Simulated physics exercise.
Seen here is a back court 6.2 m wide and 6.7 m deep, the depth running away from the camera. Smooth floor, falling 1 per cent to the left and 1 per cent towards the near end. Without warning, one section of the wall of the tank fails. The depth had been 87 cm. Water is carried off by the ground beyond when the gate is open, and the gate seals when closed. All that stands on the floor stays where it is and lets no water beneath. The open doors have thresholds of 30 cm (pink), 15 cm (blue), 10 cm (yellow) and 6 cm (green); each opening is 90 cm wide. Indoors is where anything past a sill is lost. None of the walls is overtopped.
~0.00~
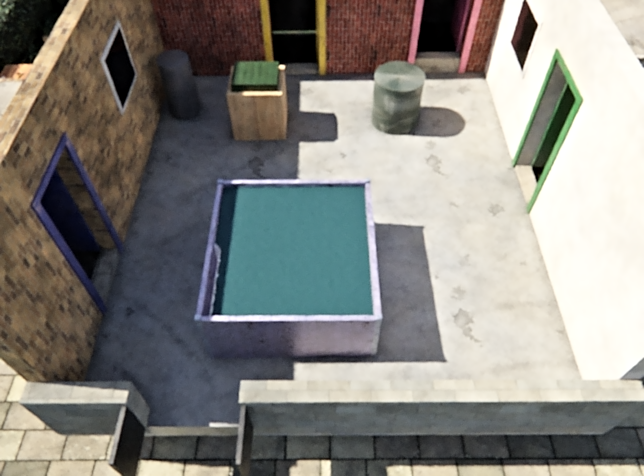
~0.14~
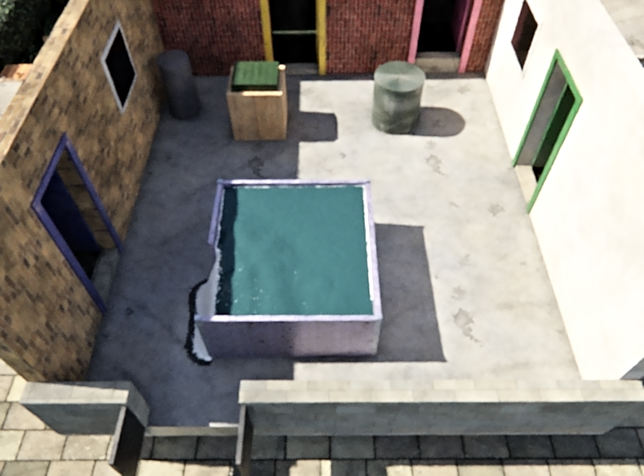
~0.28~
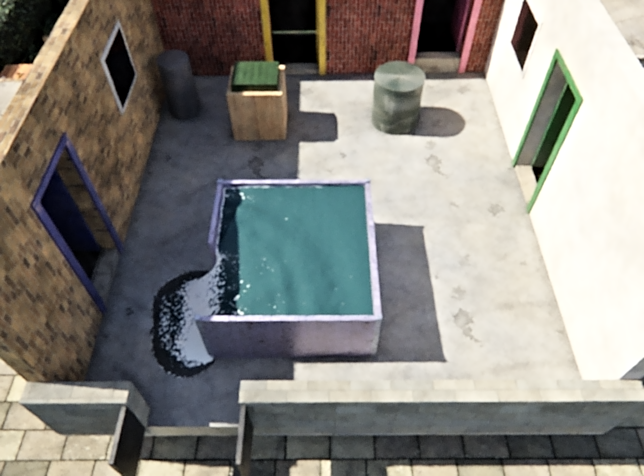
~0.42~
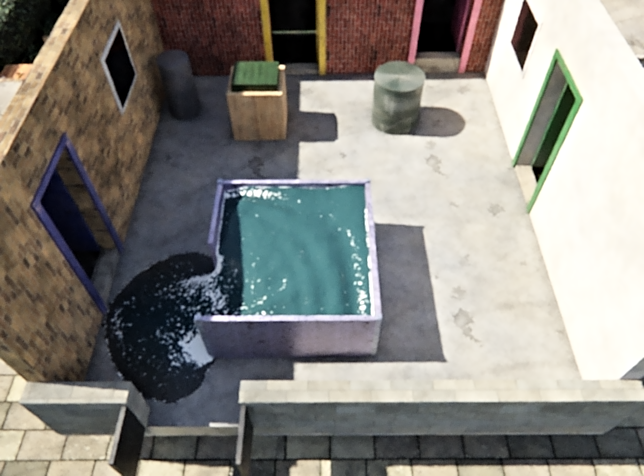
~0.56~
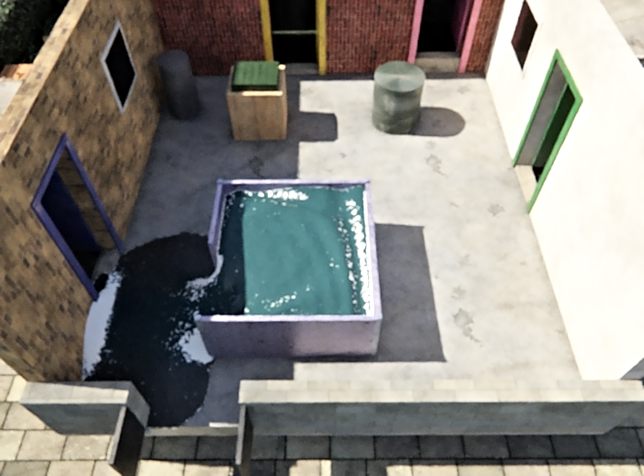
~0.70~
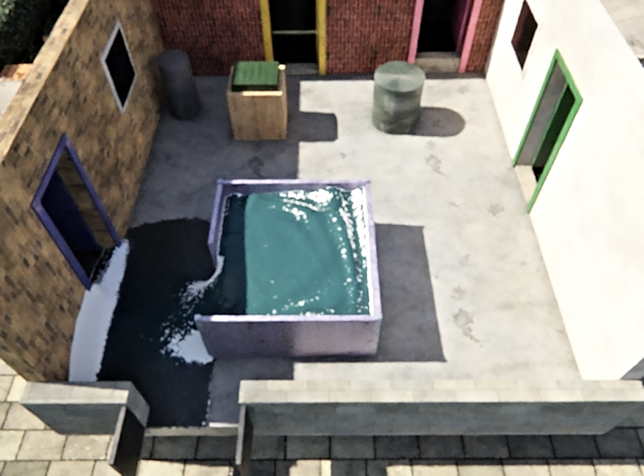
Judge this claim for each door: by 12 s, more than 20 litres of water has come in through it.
Verdicts: The pink door, false; the blue door, true; the yellow door, false; the green door, false.
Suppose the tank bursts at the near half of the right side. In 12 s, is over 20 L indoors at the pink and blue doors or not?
Short answer, against that limit: Pink is fine, blue is fine.
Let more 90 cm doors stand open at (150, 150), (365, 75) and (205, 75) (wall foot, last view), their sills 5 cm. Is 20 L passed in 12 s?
Result in order - more than that, not enough, more than that.
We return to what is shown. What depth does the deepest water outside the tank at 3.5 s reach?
Peak depth: Approx. 36 cm.
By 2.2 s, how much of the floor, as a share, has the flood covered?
Covered: Roughly 25 %.
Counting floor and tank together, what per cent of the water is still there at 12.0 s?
I'd put it at some 66 percent still there.
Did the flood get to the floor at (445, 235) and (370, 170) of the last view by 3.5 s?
I'd say spared, then spared.
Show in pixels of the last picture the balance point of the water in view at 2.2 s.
Balance point at about (231, 294).
After 1.4 s water covers 15 % of the floor and is deepest (70 cm) near (78, 407); pink door not reached, blue door 39 cm at the sill, 79 L in, yellow door not reached, green door not reached.
After 2.2 s water covers 25 % of the floor and is deepest (55 cm) near (82, 393); pink door not reached, blue door 36 cm at the sill, 209 L in, yellow door not reached, green door not reached.
After 3.5 s water covers 45 % of the floor and is deepest (36 cm) near (86, 379); pink door not reached, blue door 29 cm at the sill, 327 L in, yellow door 7 cm at the sill, 0 L in, green door not reached.
After 7.0 s water covers 90 % of the floor and is deepest (22 cm) near (78, 407); pink door 4 cm at the sill, 0 L in, blue door 16 cm at the sill, 412 L in, yellow door 8 cm at the sill, 0 L in, green door 4 cm at the sill, 0 L in.
After 12.0 s water covers 95 % of the floor and is deepest (12 cm) near (78, 407); pink door 5 cm at the sill, 0 L in, blue door 8 cm at the sill, 414 L in, yellow door 4 cm at the sill, 0 L in, green door 5 cm at the sill, 1 L in.
